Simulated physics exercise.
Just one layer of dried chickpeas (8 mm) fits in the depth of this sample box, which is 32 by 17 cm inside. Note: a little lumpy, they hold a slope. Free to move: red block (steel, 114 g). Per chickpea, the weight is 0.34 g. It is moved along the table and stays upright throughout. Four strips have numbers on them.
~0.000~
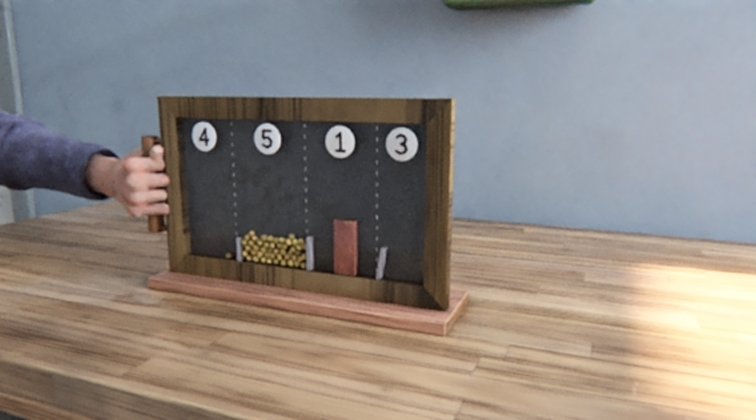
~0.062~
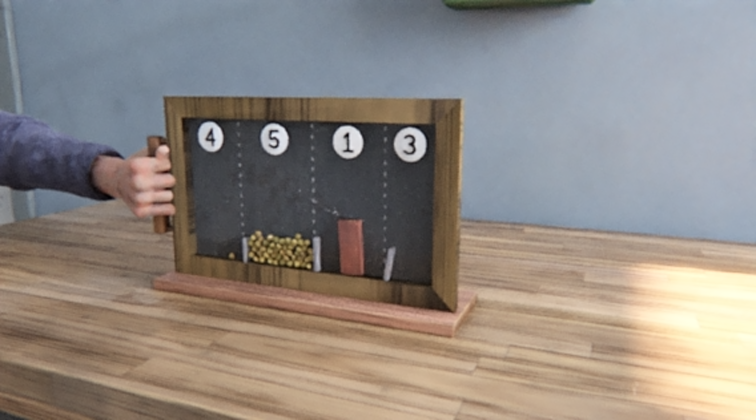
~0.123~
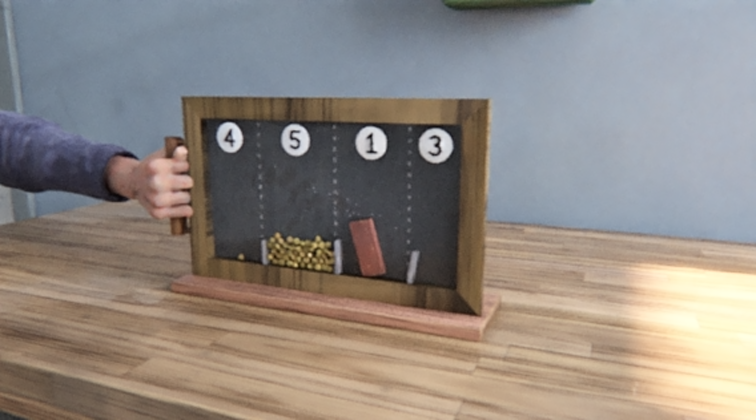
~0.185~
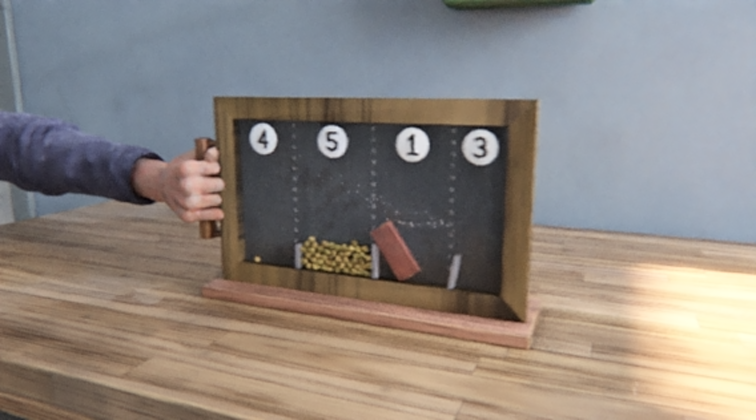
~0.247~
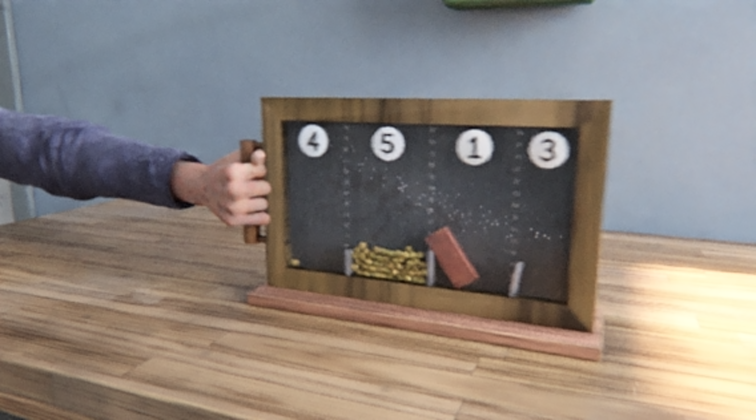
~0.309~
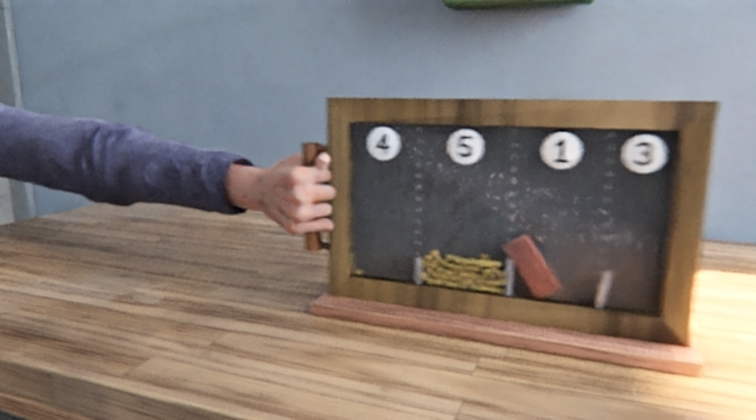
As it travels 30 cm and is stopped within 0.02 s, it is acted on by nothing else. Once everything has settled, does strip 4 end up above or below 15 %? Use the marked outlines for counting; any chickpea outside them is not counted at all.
Below.
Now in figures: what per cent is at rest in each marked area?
Strip 1: 10; strip 3: 0; strip 4: 0; strip 5: 90.
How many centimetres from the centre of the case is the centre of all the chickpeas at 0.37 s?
Offset approx. 2 cm left, 7 cm below.
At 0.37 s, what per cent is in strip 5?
Around 100 percent of the load.
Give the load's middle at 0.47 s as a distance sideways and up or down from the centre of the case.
Left: About 3 cm; below: About 6 cm.
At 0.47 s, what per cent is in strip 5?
90 %.
By 0.37 s, it is 30 cm to the right; the chickpeas' middle is 2 cm left of and 7 cm below the centre; no. 5, 100 %.
By 0.47 s, it is 30 cm to the right; the chickpeas' middle is 3 cm left of and 6 cm below the centre; no. 1, 10 %, no. 5, 90 %.
By 0.62 s, it is 30 cm to the right; the chickpeas' middle is 2 cm left of and 7 cm below the centre; no. 1, 10 %, no. 5, 90 %.
At rest by 1.5 s, it is 30 cm to the right; no. 1, 10 %, no. 3, 0 %, no. 4, 0 %, no. 5, 90 %.
